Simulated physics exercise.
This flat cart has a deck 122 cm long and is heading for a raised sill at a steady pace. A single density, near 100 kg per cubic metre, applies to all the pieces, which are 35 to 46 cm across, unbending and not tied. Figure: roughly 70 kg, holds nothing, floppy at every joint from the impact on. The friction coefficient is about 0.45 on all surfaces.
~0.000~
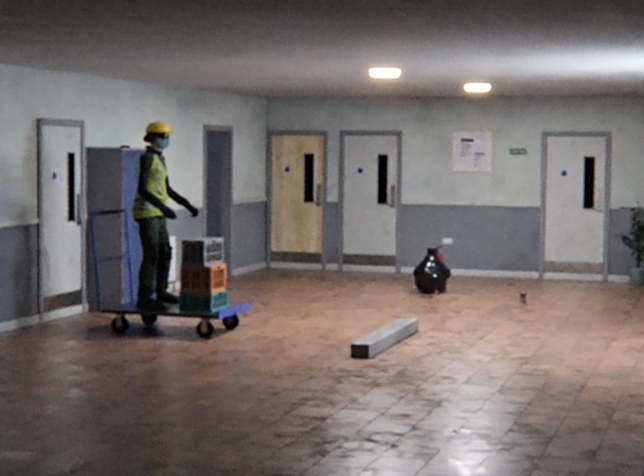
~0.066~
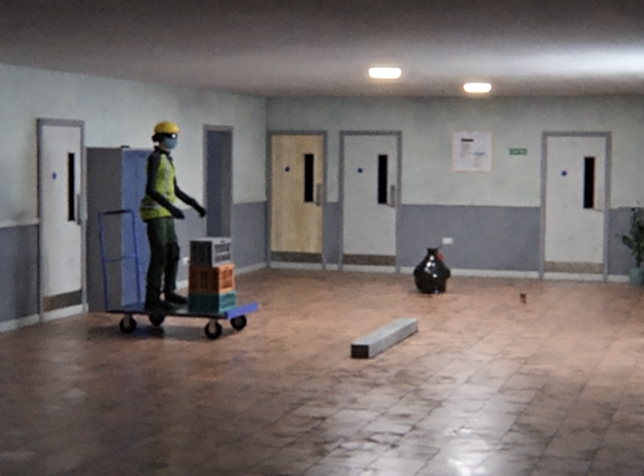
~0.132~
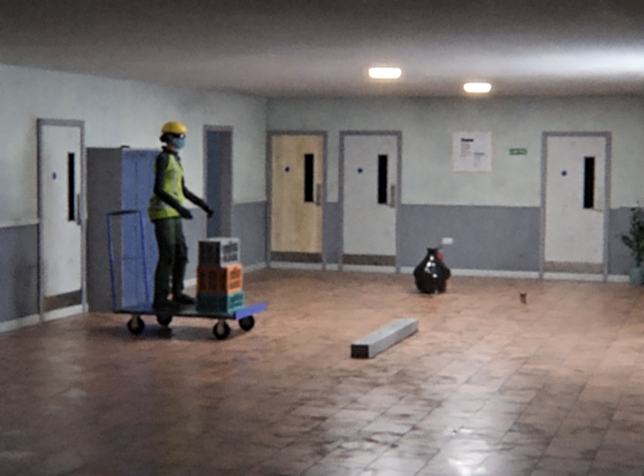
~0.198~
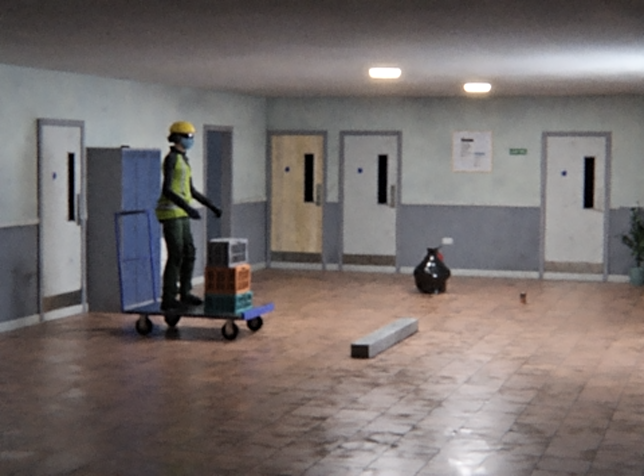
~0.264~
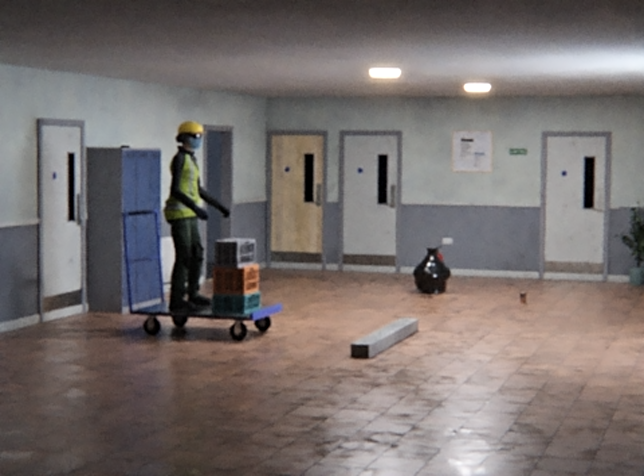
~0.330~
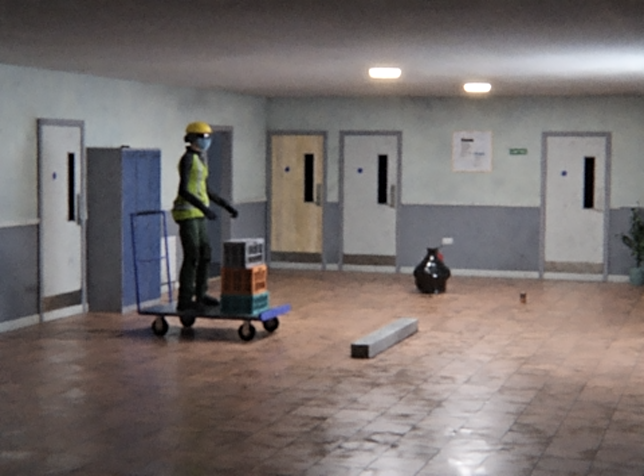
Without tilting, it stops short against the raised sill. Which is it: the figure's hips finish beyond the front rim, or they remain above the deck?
The figure's hips remain above the deck.
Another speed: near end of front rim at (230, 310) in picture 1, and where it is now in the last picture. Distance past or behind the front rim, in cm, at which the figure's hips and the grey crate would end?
Hips: 80 cm behind; grey: 150 cm past.
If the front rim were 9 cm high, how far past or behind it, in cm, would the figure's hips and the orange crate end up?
Then hips 70 behind, orange 110 past.
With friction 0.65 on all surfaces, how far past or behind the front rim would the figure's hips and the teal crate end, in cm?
Hips 80 behind, teal 20 behind.
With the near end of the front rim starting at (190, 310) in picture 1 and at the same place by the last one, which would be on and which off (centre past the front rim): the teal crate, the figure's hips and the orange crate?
Outcome: Teal kept; hips lost; orange lost.
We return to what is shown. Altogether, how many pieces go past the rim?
2.
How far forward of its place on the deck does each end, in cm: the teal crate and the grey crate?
Roughly teal 10 cm, grey 155 cm.
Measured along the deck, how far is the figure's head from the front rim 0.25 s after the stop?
The head is some 50 cm back from the front rim.
After 1.18 s the deck stops.
After 1.43 s the figure's hips are 59 cm behind the rim, near (327, 239) in the last picture's view.
After 1.73 s the figure's hips are 65 cm behind the rim, near (321, 271) in the last picture's view.
After 2.18 s the figure's hips are 73 cm behind the rim, near (313, 277) in the last picture's view.
When all is still (3.1 s), past the rim, orange crate and grey crate; behind it, teal crate and the figure's hips.
